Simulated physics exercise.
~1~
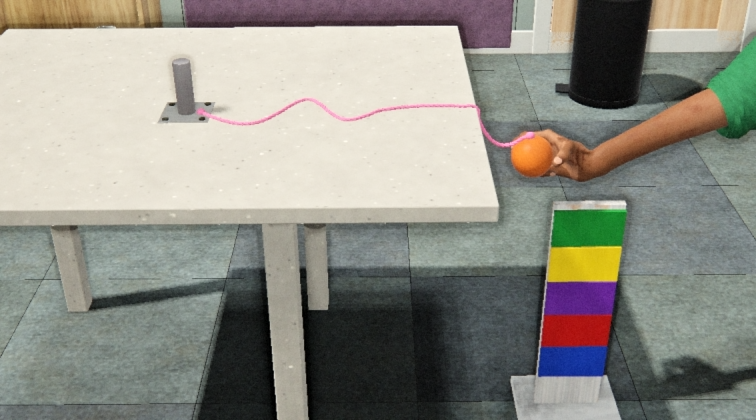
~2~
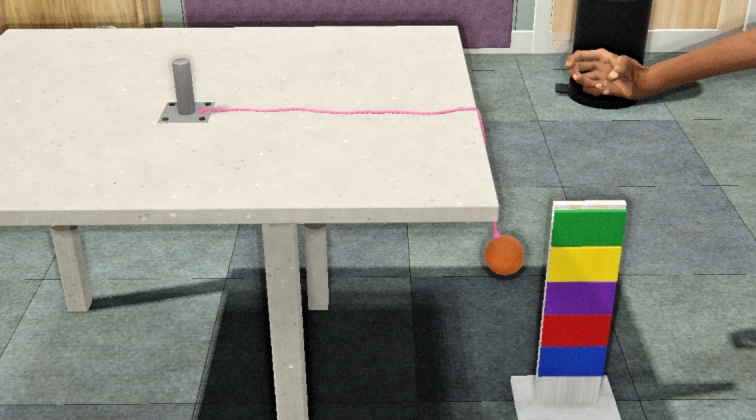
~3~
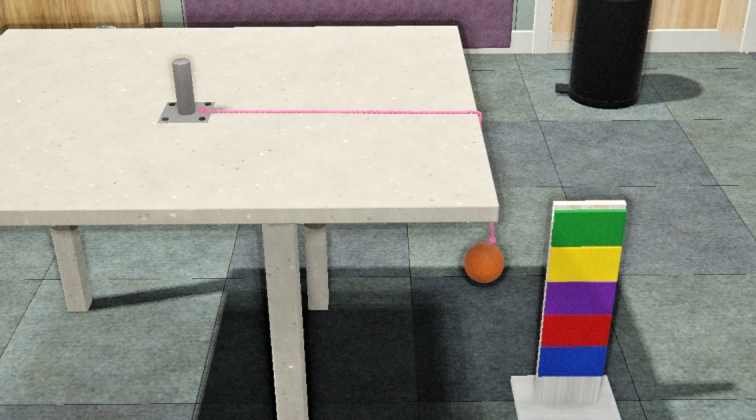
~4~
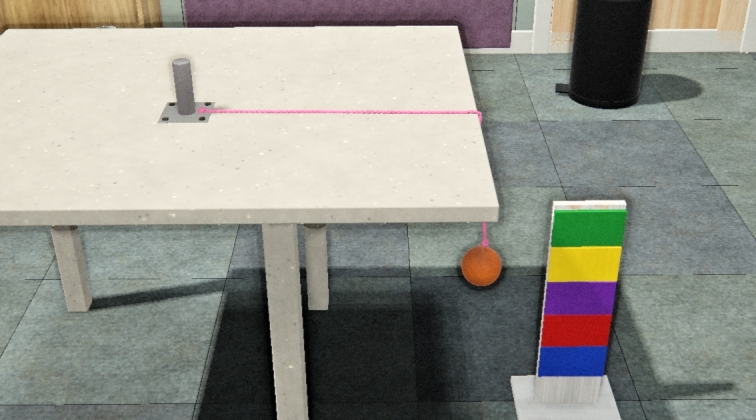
An orange drops from a hand and hangs by a pink shoelace, level with yellow.
